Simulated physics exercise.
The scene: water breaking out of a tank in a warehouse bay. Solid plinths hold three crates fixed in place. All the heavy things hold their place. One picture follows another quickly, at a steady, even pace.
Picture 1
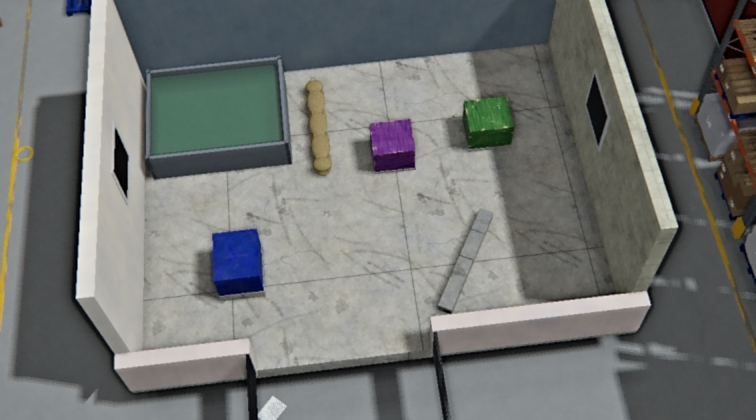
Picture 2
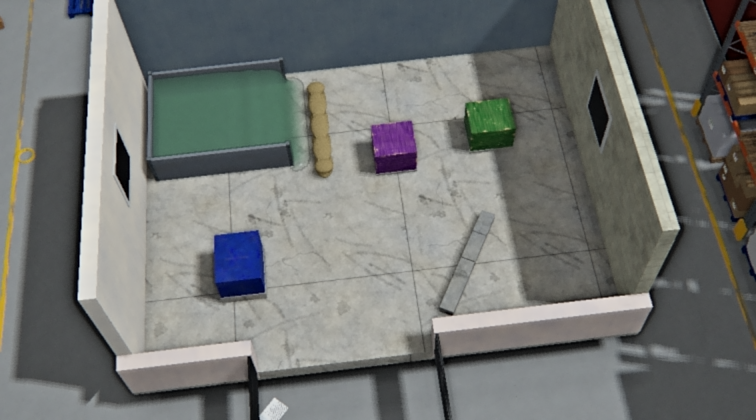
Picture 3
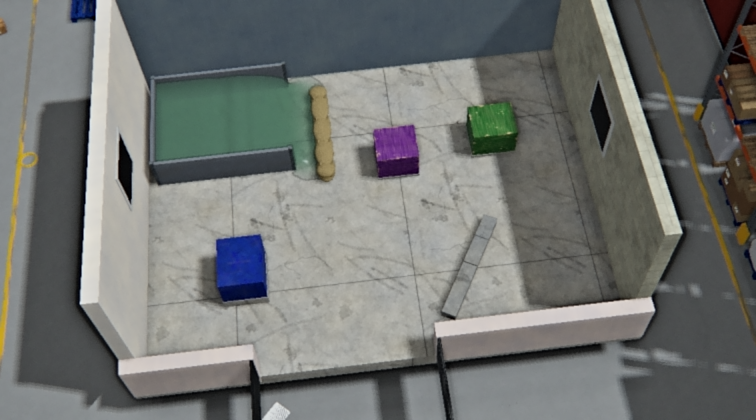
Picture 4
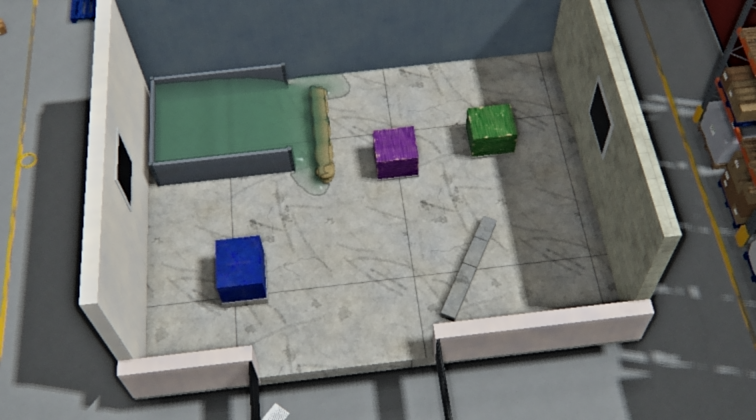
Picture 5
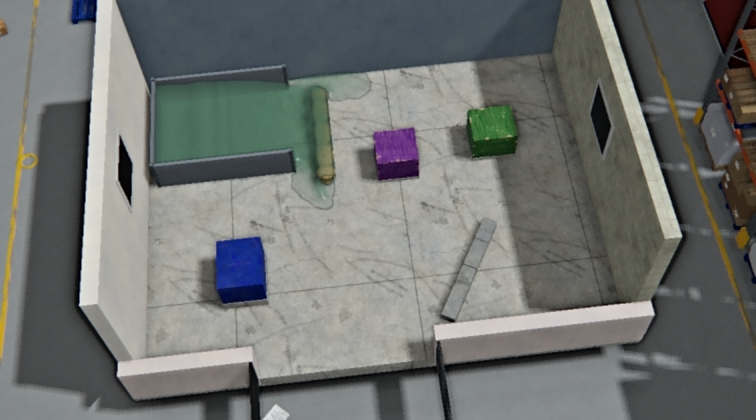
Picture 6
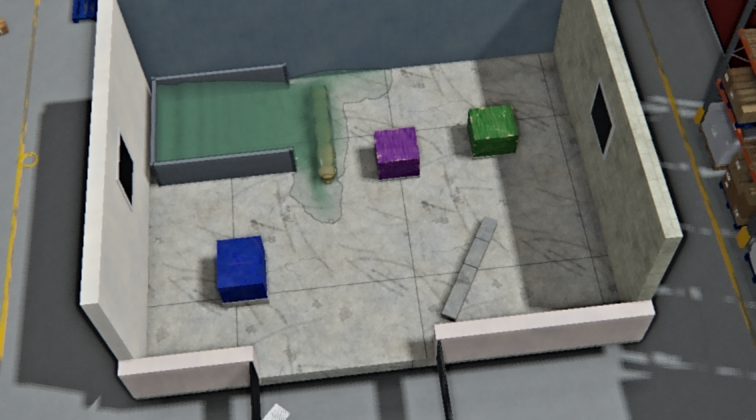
In the video, greenish water sits in a tank inside a warehouse bay, then pours out of its open right side, reaches a tan barrier and spreads around both ends across the pale floor, while the colored boxes stay put.
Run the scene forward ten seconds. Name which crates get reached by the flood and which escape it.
In the end purple crate: Reached by water. Green crate: Reached by water. Blue crate: Kept safe.
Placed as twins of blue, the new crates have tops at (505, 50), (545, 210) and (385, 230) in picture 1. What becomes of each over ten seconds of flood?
Listed in turn: Overtopped / clear / clear.
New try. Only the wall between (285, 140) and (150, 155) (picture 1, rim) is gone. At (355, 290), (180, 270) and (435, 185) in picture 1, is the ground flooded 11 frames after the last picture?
First spot drenched, second drenched, third unwetted.
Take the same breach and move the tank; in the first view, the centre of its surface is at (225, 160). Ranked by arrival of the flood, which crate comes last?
One in blue.
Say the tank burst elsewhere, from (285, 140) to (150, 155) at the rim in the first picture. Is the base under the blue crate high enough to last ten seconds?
Looks like the blue crate goes under.
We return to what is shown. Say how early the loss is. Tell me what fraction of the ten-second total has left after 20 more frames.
I'd put it near 25 in a hundred.
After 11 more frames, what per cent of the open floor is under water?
Roughly 45 percent.
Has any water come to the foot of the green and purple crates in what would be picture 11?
Green clear, purple flooded.
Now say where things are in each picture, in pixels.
In the first frame, still water in the tank at (216, 109).
In the second frame, water pours out at (286, 117) and has run to (295, 169).
In the third frame, water pours out at (288, 122) and has run to (317, 173).
In the fourth frame, water pours out at (288, 123) and has run to (322, 191).
In the fifth frame, water pours out at (288, 124) and has run to (361, 74).
In the sixth frame, the front is at (387, 71), out from the gap at (289, 123).
A moment on, water covers 25 % of the floor; the purple crate water round its plinth, the green crate not reached, the blue crate water round its plinth.
Next, water covers 45 % of the floor; the purple crate water round its plinth, the green crate water round its plinth, the blue crate water round its plinth.
Then, water covers 60 % of the floor; the purple crate water round its plinth, the green crate water round its plinth, the blue crate water round its plinth.
Later, water covers 90 % of the floor; the purple crate water round its plinth, the green crate water round its plinth, the blue crate water round its plinth.
In the end, water covers 95 % of the floor; the purple crate was topped, the green crate was topped, the blue crate stayed above the water.
